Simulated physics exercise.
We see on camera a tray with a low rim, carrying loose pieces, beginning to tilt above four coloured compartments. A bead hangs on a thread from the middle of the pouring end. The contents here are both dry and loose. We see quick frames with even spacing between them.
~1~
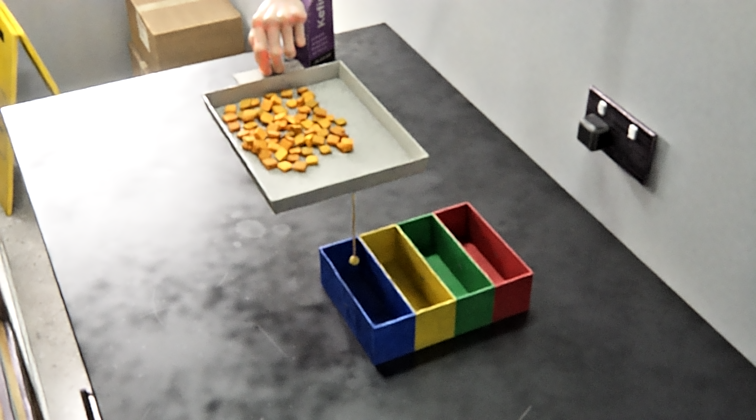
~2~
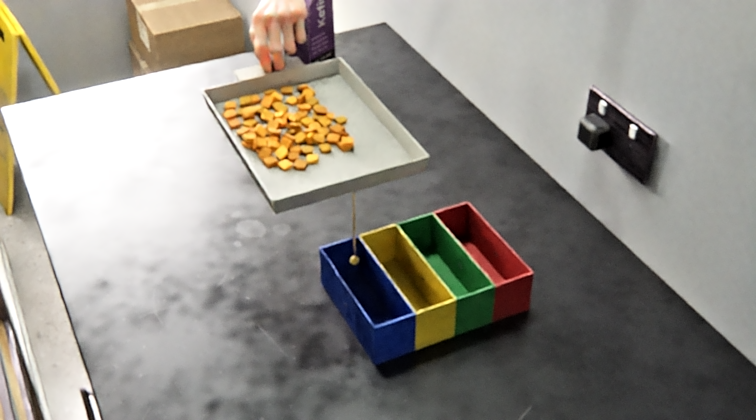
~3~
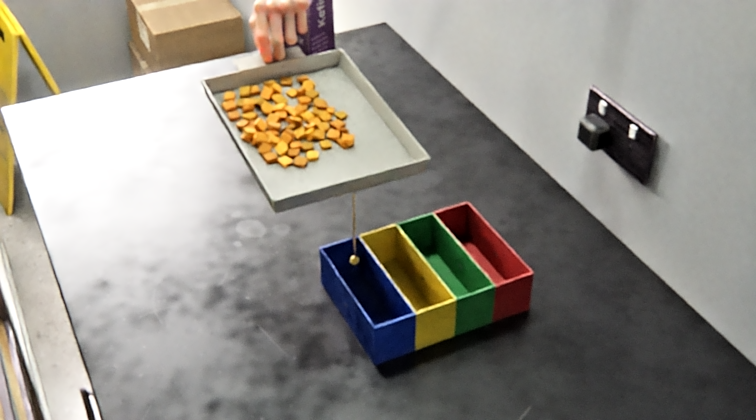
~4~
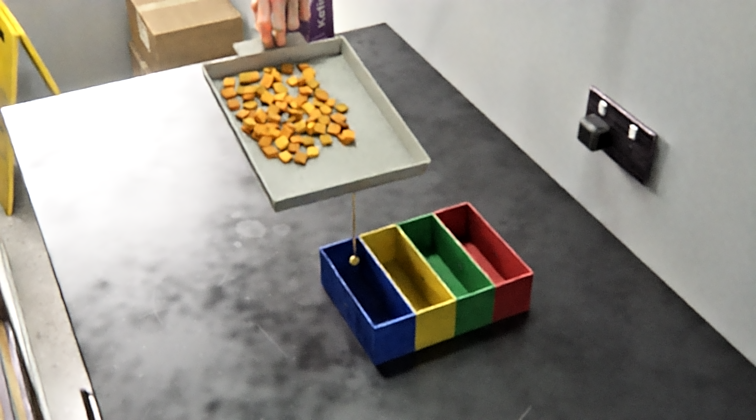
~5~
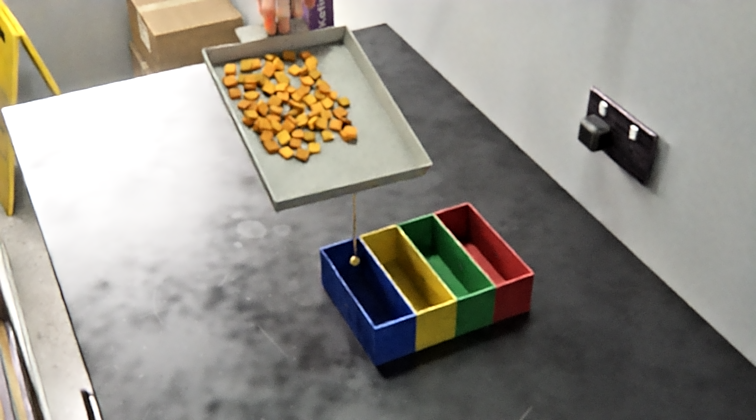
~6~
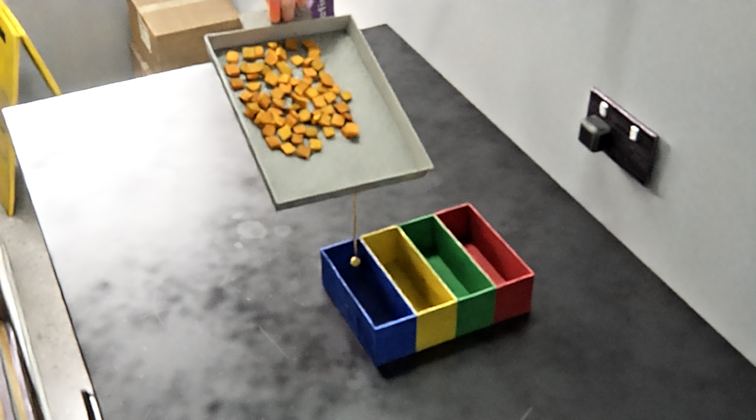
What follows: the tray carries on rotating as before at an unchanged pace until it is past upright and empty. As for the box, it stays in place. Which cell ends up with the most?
The yellow cell.
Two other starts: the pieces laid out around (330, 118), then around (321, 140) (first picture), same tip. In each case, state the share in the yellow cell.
Try 1: 50 %; try 2: 40 %.
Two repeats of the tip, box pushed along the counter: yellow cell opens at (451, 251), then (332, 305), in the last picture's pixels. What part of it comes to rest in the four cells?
40 % for the first, 80 % for the second.
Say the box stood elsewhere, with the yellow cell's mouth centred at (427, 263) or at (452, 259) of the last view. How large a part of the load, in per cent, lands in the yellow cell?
First position: Some 30 %; second position: Some 10 %.
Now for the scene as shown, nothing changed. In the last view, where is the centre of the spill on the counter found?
It's centred close to pixel (345, 390).
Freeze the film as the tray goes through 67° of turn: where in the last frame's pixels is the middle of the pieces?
(368, 175).
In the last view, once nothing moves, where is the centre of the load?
Close to (411, 323) in the last picture.
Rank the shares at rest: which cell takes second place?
Rank two - that blue cell.
Soon after the last picture, tray tipped steeply; nearly all on the tray; a stray few falling or outside the box.
A little later, tray tipped past a quarter turn; about half on the tray; about a quarter in the yellow cell; a small part in the blue cell; a stray few in the green cell; a stray few in the red cell; a small part falling or outside the box.
Later still, tray tipped past a quarter turn; about a third in the yellow cell; about a quarter in the blue cell; a small part in the green cell; a stray few in the red cell; a small part falling or outside the box.
At rest, tray tipped past a quarter turn; about a third in the yellow cell; about a quarter in the blue cell; a small part in the green cell; a stray few in the red cell; a small part outside the box.
